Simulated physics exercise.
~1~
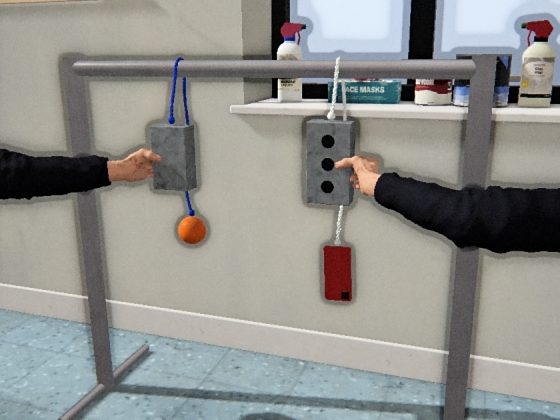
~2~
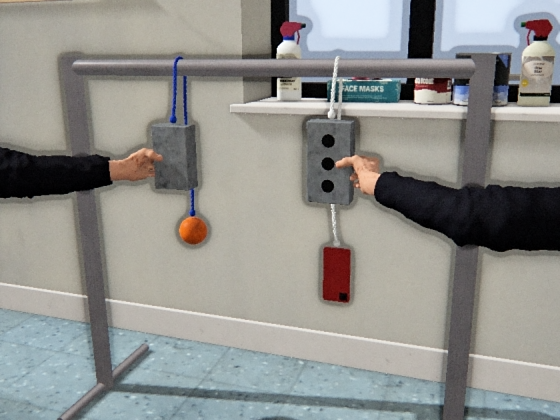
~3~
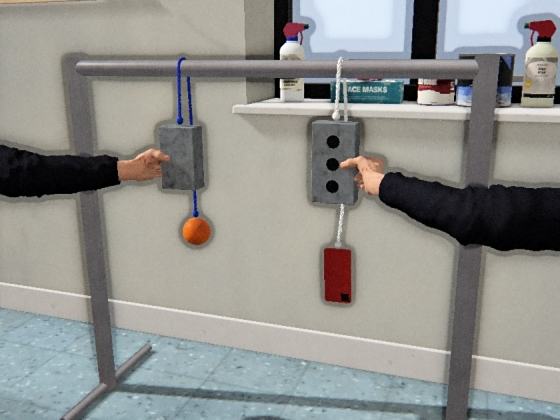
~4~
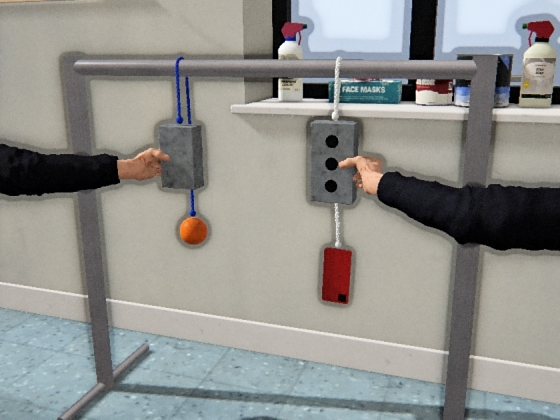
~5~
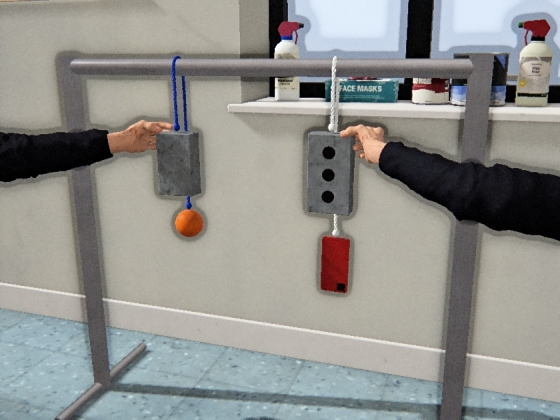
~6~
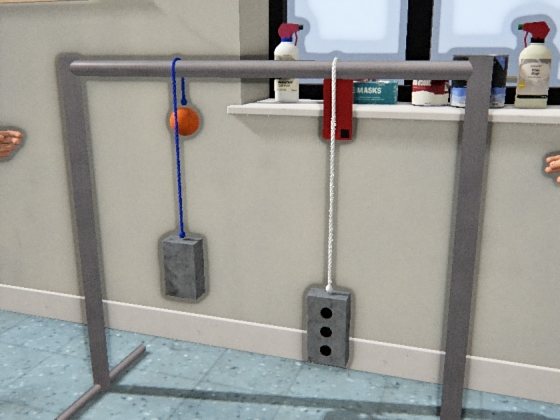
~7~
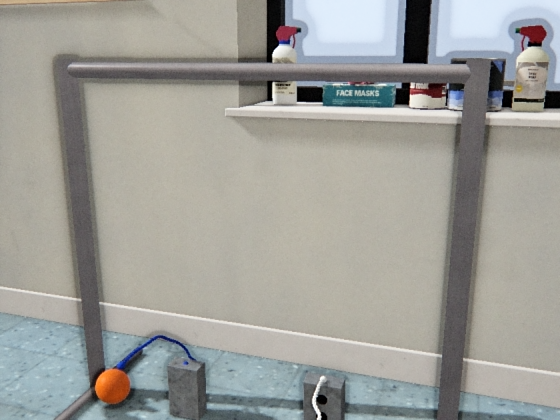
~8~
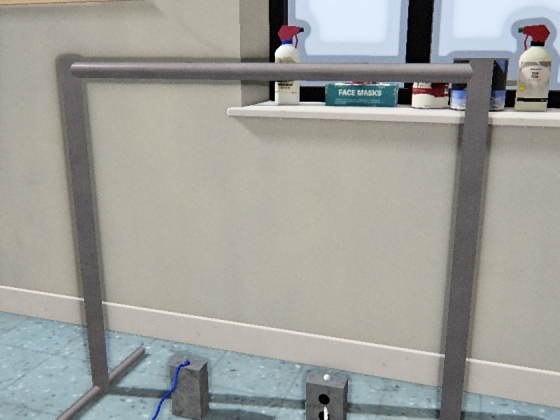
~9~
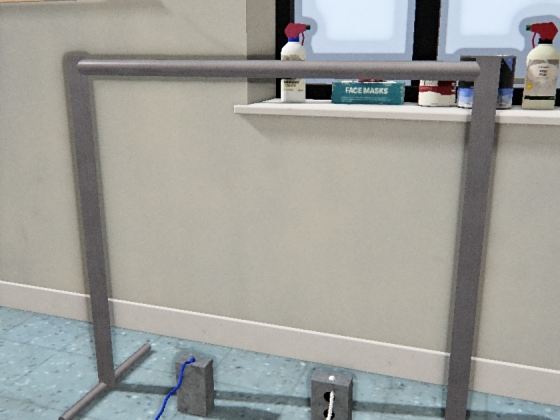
Below a metal bar, two hands release hanging gray pavers, which both drop to the floor.
